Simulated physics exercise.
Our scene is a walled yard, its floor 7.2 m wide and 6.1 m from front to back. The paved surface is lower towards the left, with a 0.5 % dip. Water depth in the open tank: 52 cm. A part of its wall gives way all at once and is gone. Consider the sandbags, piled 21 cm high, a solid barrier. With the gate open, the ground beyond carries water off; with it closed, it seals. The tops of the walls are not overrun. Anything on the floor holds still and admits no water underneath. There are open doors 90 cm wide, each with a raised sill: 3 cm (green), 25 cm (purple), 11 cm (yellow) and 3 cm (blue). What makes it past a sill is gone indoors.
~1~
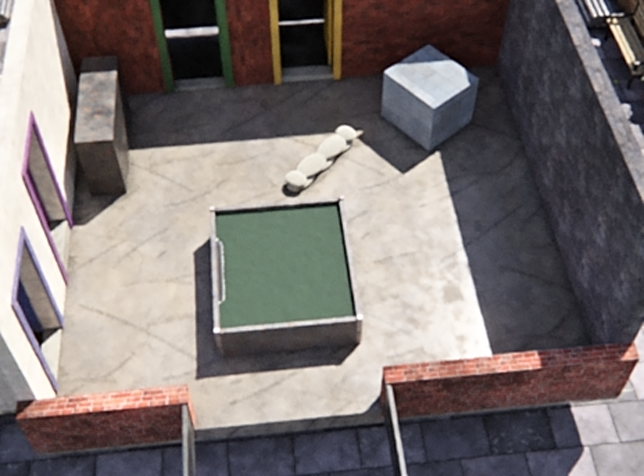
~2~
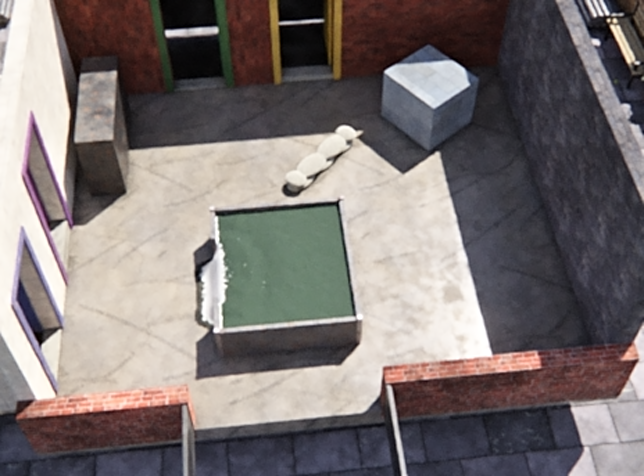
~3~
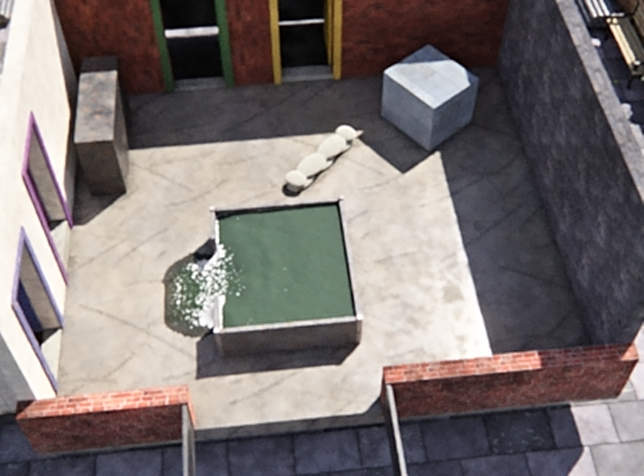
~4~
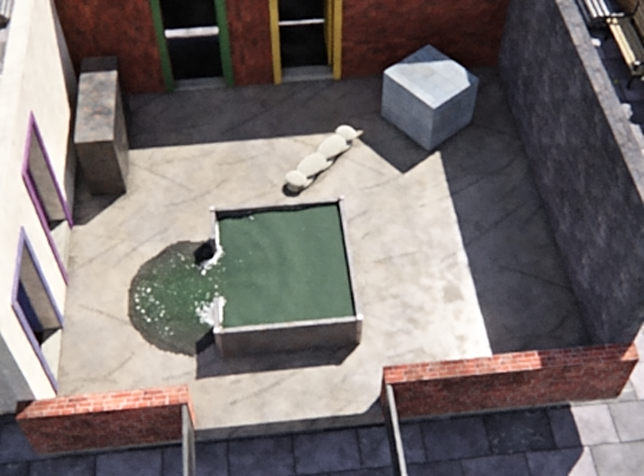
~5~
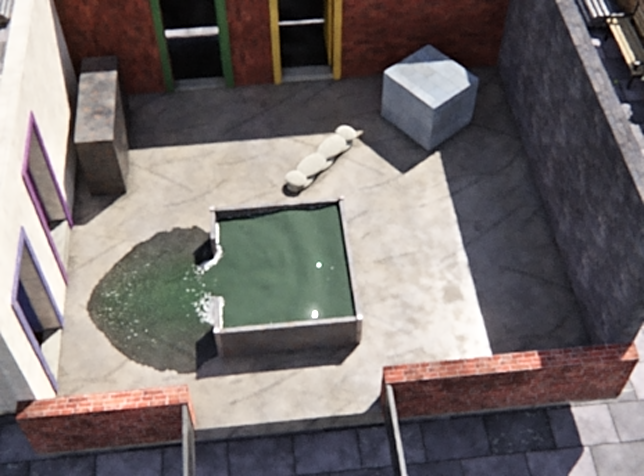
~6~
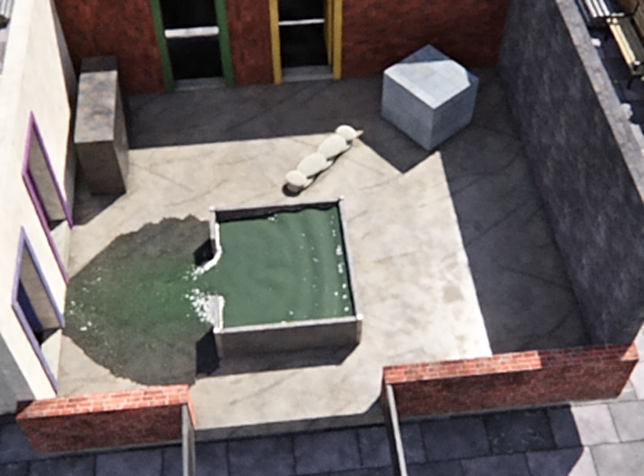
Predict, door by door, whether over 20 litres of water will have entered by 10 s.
In order: The green door remains within the limit; the purple door remains within the limit; the yellow door remains within the limit; the blue door breaks the limit.
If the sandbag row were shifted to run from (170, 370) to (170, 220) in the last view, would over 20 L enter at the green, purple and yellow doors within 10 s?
Then the green door is too much, the purple door is fine, and the yellow door is fine.
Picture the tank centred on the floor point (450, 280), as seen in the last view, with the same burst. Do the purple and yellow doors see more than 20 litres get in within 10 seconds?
Well, purple ends up inside the mark and yellow ends up inside the mark.
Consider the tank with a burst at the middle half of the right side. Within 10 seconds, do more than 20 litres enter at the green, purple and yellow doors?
Note: Green short of the mark, purple short of the mark, yellow short of the mark.
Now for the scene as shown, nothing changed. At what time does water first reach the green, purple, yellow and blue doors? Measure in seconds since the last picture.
So green at 2.8 s, purple at 0.2 s, yellow at 4.0 s, and blue at 0.2 s.
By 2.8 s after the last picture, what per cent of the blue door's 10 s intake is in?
Share: ~ 50 %.
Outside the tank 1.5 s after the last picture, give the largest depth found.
Max depth: About 26 centimetres.
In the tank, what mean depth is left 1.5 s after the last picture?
About 30 cm.
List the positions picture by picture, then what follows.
The first frame shows still water, 52 cm deep, in the open tank at (283, 264).
In the second frame, water pours out at (220, 286) and has run 0.5 m, to (212, 324); typically 8 cm deep outside, 52 cm at the open tank's back.
In the third frame, water pours out at (220, 286) and has run 0.8 m, to (172, 320); typically 9 cm deep outside, 52 cm at the open tank's back.
In the fourth frame, the front is at (133, 309), 1.2 m from the gap at (220, 286); 1.6 m2 of floor is under water; 52 cm left at the back of the open tank.
In the fifth frame, the front is at (95, 309), 1.8 m from the gap at (220, 285); 2.6 m2 of floor is under water; 51 cm left at the back of the open tank.
In the sixth frame, the front is at (63, 323), 2.2 m from the gap at (220, 285); 3.6 m2 of floor is under water; 45 cm left at the back of the open tank.
Then, 0.7 s after the last picture water covers 15 % of the floor and is deepest (28 cm) near (206, 295); green door not reached, purple door 22 cm at the sill, 0 L in, yellow door not reached, blue door 12 cm at the sill, 27 L in.
Then, 1.5 s after the last picture water covers 20 % of the floor and is deepest (26 cm) near (66, 287); green door not reached, purple door 22 cm at the sill, 0 L in, yellow door not reached, blue door 17 cm at the sill, 109 L in.
Then, 2.8 s after the last picture water covers 30 % of the floor and is deepest (26 cm) near (83, 104); green door 1 cm at the sill, 0 L in, purple door 14 cm at the sill, 0 L in, yellow door not reached, blue door 15 cm at the sill, 217 L in.
Then, 5.3 s after the last picture water covers 55 % of the floor and is deepest (16 cm) near (83, 104); green door 3 cm at the sill, 0 L in, purple door 11 cm at the sill, 0 L in, yellow door 2 cm at the sill, 0 L in, blue door 12 cm at the sill, 346 L in.
Then, 9.3 s after the last picture water covers 70 % of the floor and is deepest (10 cm) near (83, 104); green door 2 cm at the sill, 0 L in, purple door 7 cm at the sill, 0 L in, yellow door 5 cm at the sill, 0 L in, blue door 8 cm at the sill, 440 L in.
